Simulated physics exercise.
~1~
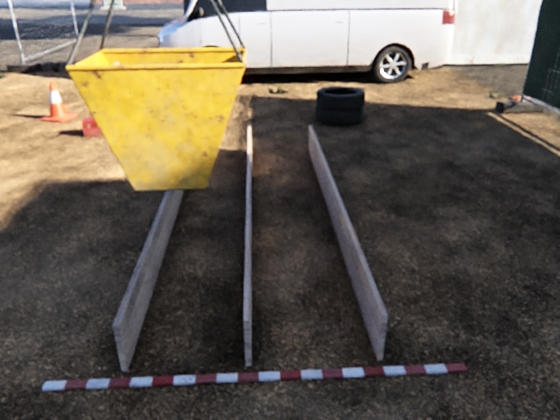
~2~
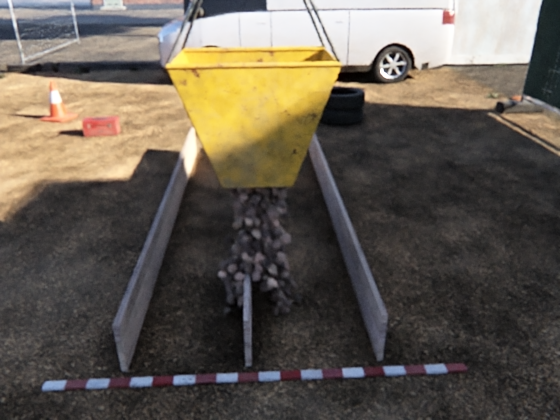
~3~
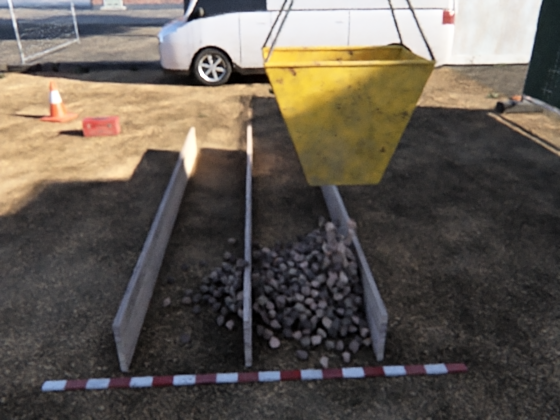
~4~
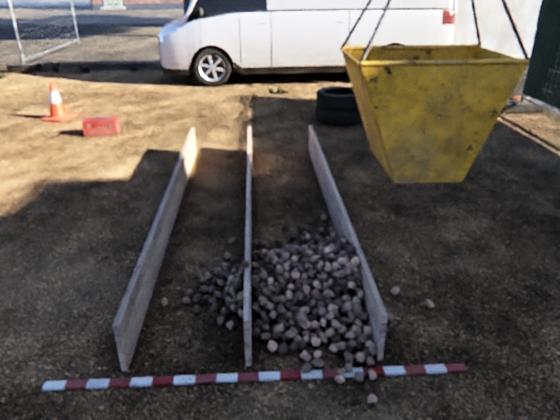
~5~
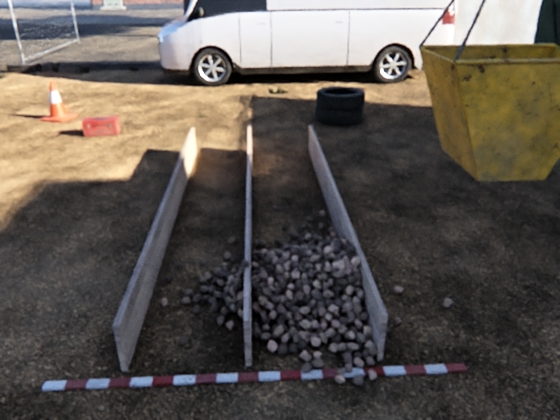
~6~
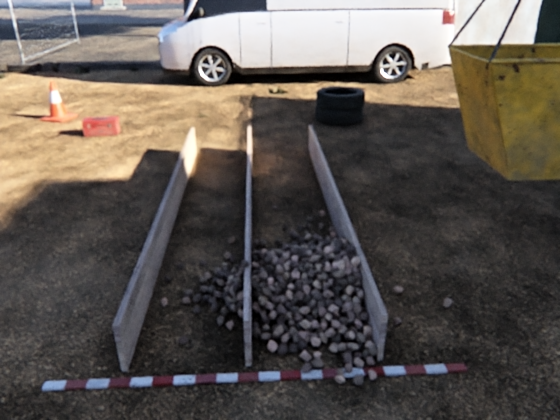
Dirt yard with planks, yellow hopper moving right and dropping grey stones, most settling in the right bay, few in the left.
